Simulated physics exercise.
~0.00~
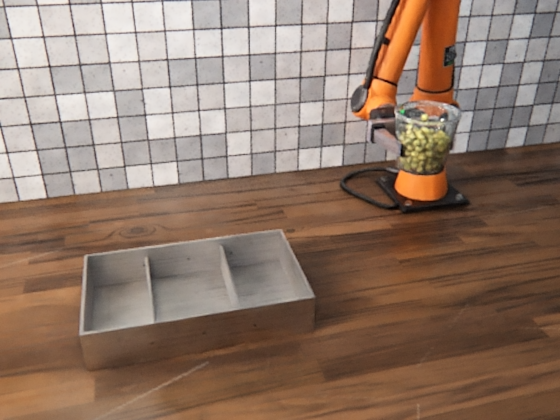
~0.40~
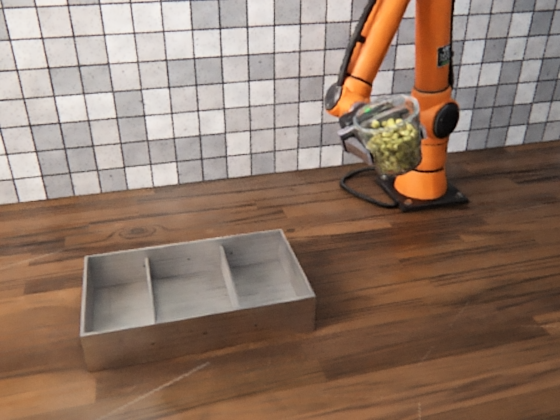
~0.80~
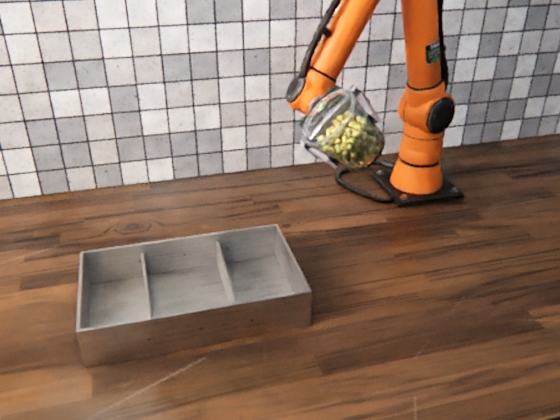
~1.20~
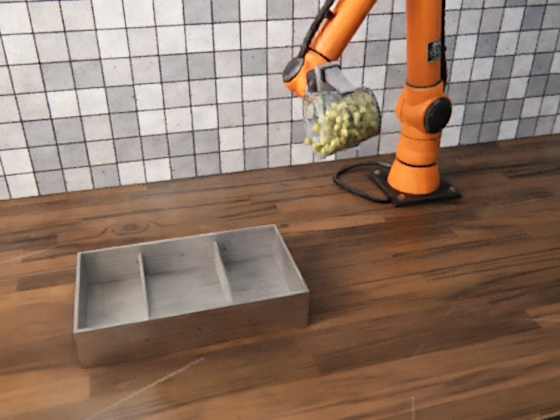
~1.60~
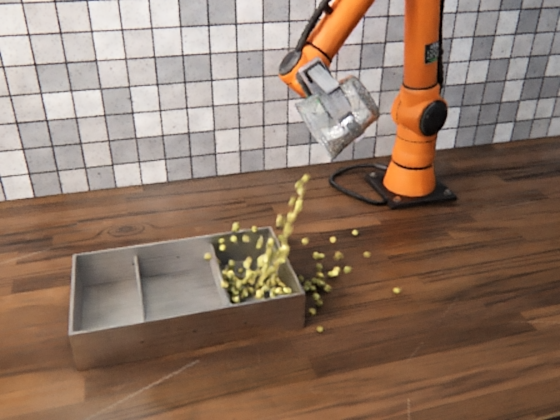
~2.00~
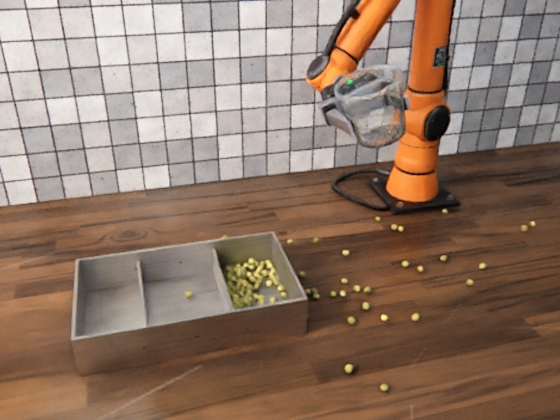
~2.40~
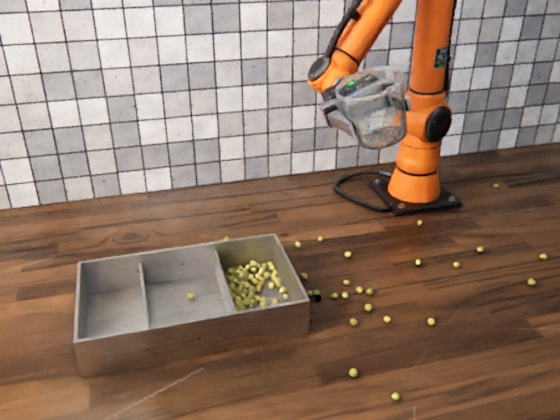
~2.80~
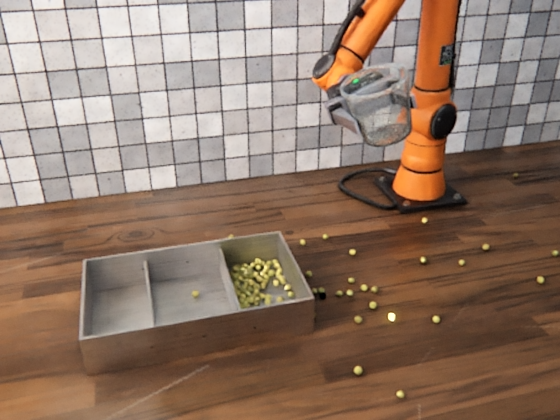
An orange robot arm stands at the right of a brown wooden table, before a grey and white tiled wall, seen from slightly above by a gently swaying camera. It holds a clear tumbler full of yellow-green beads, while a grey box with three compartments sits at the left. The arm swings the tumbler left towards the box, tilting it further until it tips over. The beads pour down in a stream, most landing in the box's right compartment while others bounce onto the table. The arm tilts the emptied tumbler back and holds still, leaving a heap in the right compartment, a stray bead visible in the middle one, and many scattered across the wood.
